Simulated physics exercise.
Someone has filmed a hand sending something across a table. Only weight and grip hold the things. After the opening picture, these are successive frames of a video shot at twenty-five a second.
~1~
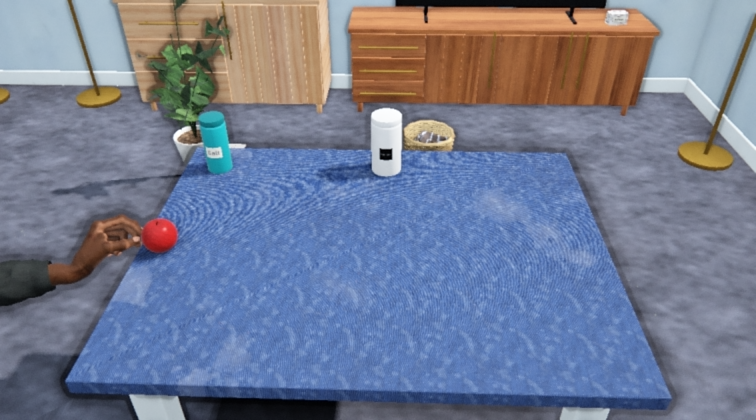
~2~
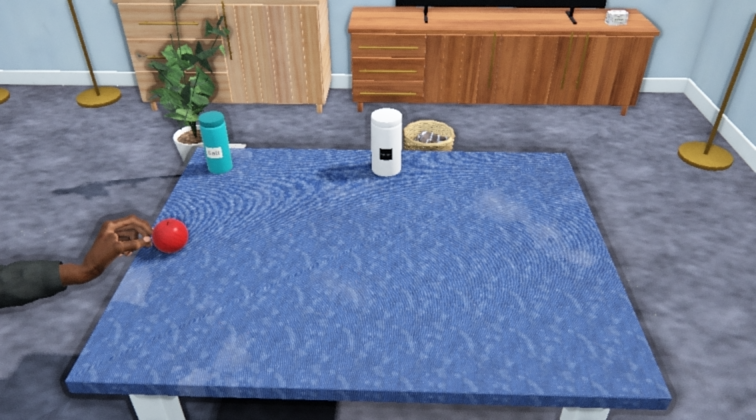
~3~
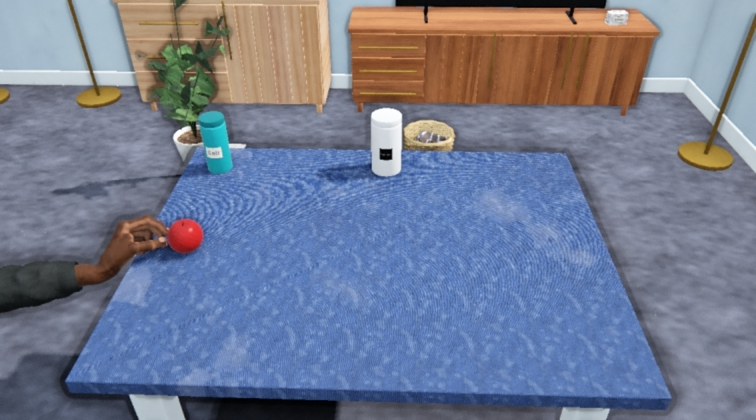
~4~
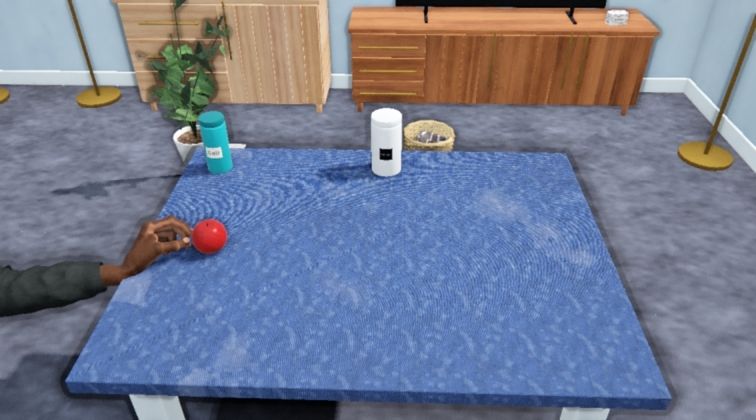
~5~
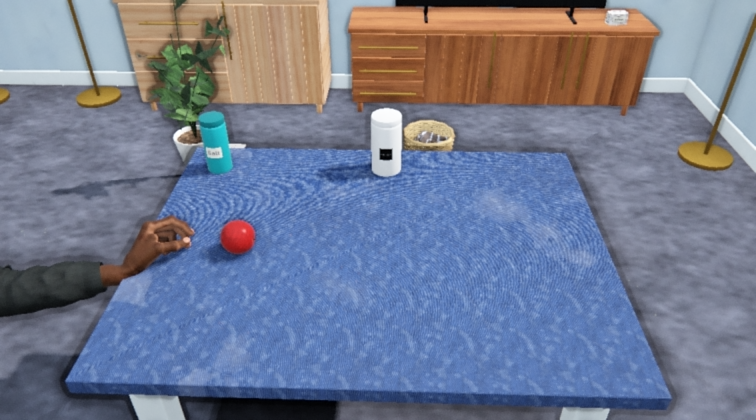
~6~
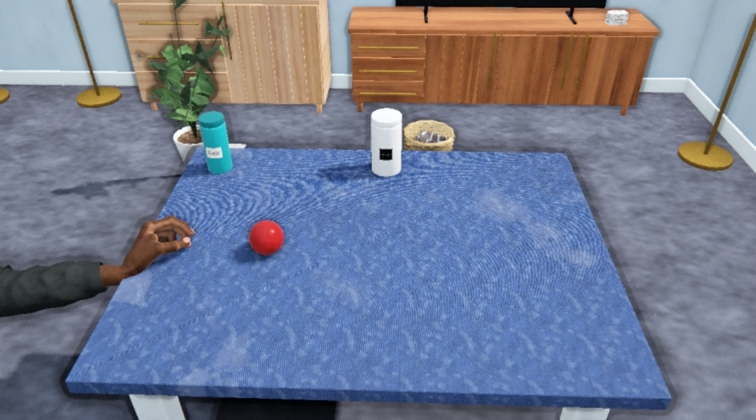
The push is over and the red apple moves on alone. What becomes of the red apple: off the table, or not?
The red apple drops to the floor.
Then, 0.30 s past the last view, red apple displaced well along near (467, 242).
Then, 0.70 s past the last view, red apple now off the table.
Then, 1.10 s past the last view, things are still on the move.
Finally, off the table, red apple.
